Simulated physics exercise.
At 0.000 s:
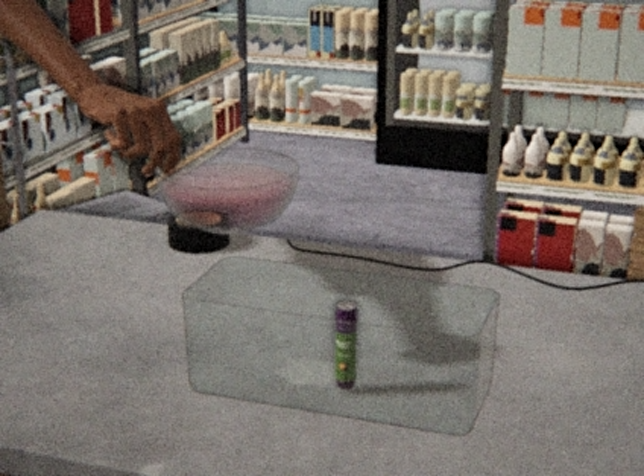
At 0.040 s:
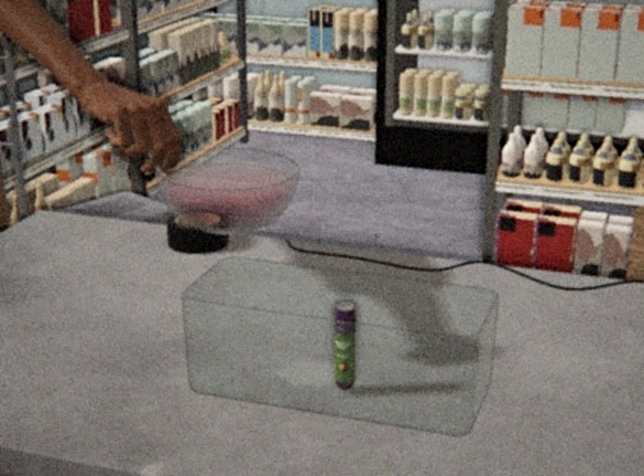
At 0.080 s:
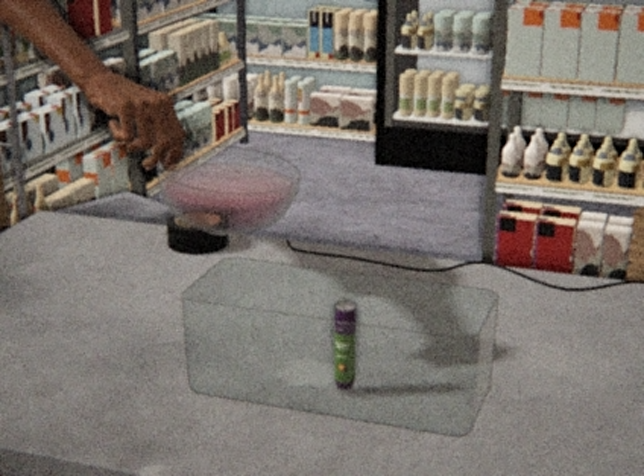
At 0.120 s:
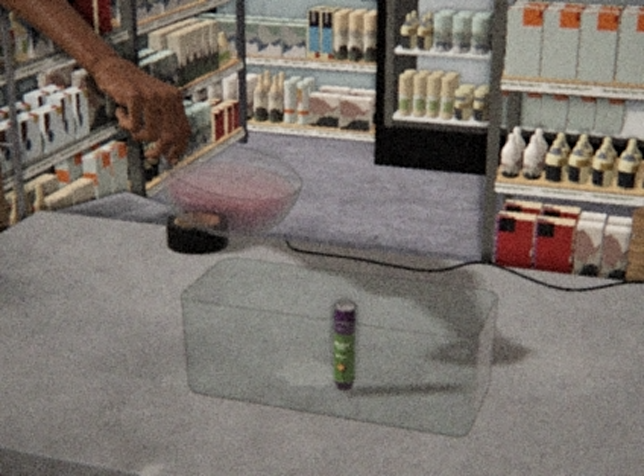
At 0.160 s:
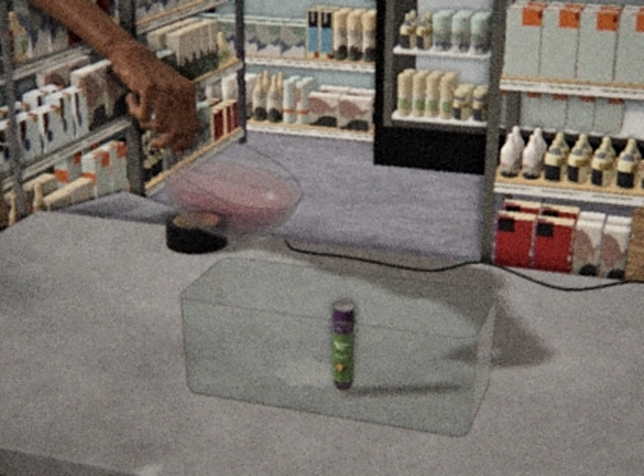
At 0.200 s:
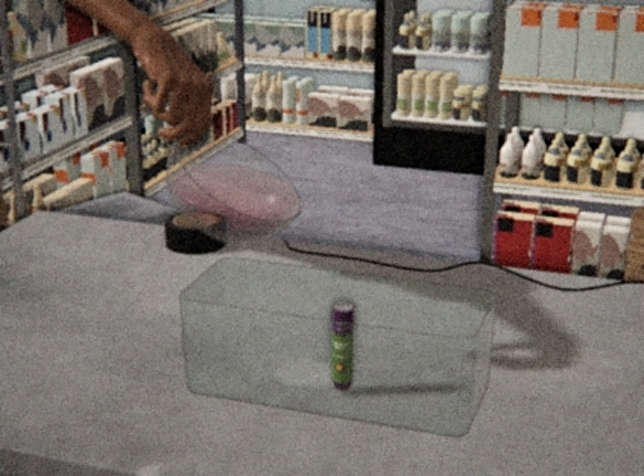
The clip shows a hand above a clear round bowl of pinkish liquid beside a transparent long basin with a small purple-and-green tube standing within its outline; the hand rises slightly and moves right as the bowl tilts rightward.
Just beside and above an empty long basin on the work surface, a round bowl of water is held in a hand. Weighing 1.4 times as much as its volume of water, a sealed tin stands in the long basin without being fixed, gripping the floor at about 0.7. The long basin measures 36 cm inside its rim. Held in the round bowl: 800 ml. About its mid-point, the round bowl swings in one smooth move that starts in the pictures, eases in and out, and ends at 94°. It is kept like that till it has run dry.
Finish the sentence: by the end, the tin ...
By the end, the tin has toppled.
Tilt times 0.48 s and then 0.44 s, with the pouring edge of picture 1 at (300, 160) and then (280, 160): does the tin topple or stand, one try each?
In the first try it comes down; in the second it comes down.
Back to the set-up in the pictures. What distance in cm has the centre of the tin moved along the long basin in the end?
The tin's middle ends up about 7.5 cm along the basin.
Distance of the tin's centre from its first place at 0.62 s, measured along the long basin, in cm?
The tin has gone some 3 cm.
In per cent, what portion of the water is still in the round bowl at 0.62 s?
1 %.
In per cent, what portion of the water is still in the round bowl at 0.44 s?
Near 12 in a hundred.
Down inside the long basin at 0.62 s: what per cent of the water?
Roughly 96 %.
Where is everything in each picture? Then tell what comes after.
The first picture shows tilt 0°; pouring edge (294, 176); surface from (170, 175) to (292, 186); the long basin's rim runs from (203, 277) to (490, 315); the tin's top is at (346, 309).
The second picture shows tilt 1°; pouring edge (294, 178); surface from (170, 174) to (292, 188).
The third picture shows tilt 6°; pouring edge (295, 184); surface from (170, 171) to (293, 191).
The fourth picture shows tilt 13°; pouring edge (297, 193); surface from (172, 169) to (295, 195).
The fifth picture shows tilt 22°; pouring edge (296, 205); surface from (176, 168) to (297, 199).
The sixth picture shows tilt 32°; pouring edge (294, 218); surface from (179, 169) to (290, 204); 4 per cent is over the edge.
After 0.44 s the tilt is 91° and 13 per cent is still to pour; the tin stands where it began.
After 0.62 s the tilt is 94° and 1 per cent is still to pour; the tin leans 19°.
After 0.80 s the tilt is 94° and 0 per cent is still to pour; the tin lies on its side.
After 1.00 s the tilt is 94° and 0 per cent is still to pour; the tin lies on its side.
In the end the tin lies on its side.
